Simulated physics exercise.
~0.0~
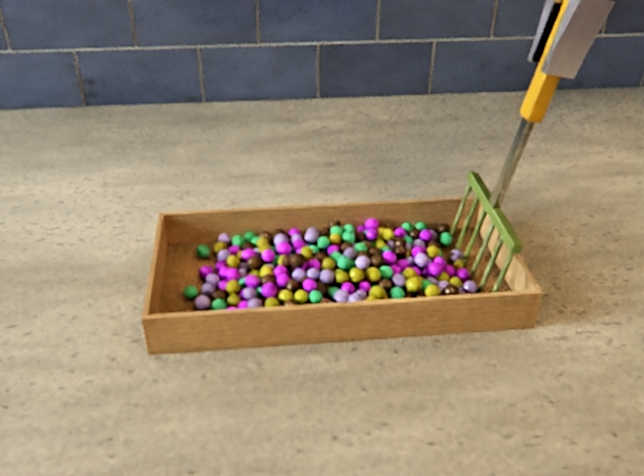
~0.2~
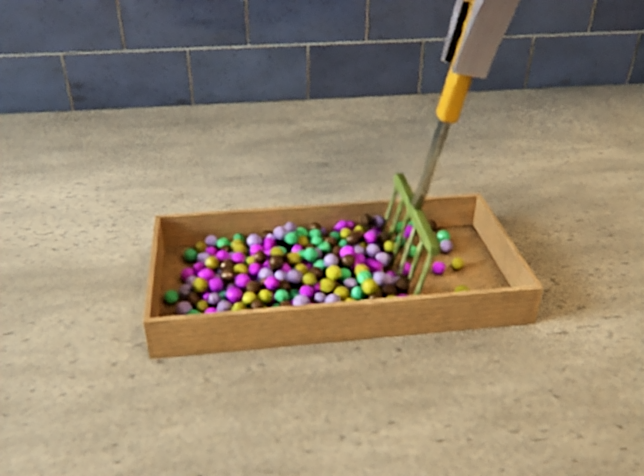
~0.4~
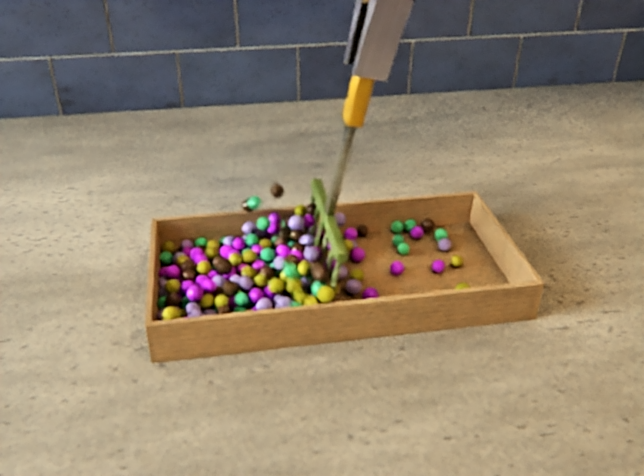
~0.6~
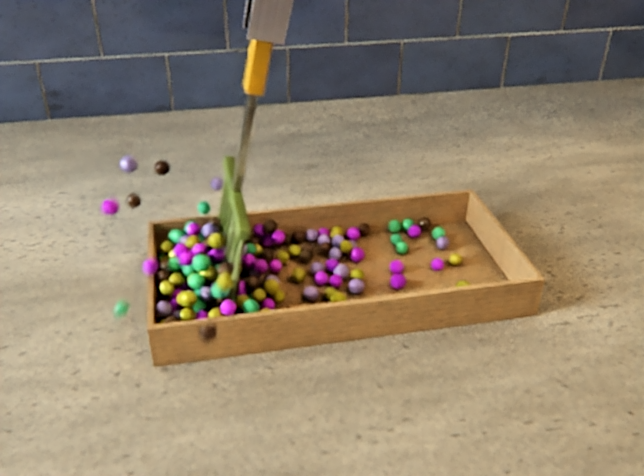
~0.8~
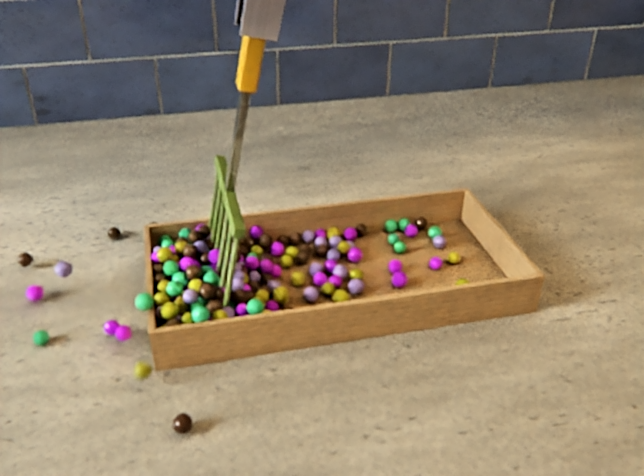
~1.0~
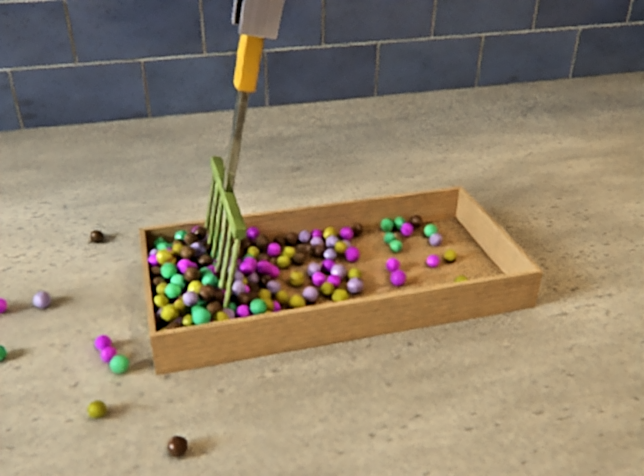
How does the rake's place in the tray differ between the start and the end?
At the start the rake stands at the right end of the tray, and at the end it rests near the left end.
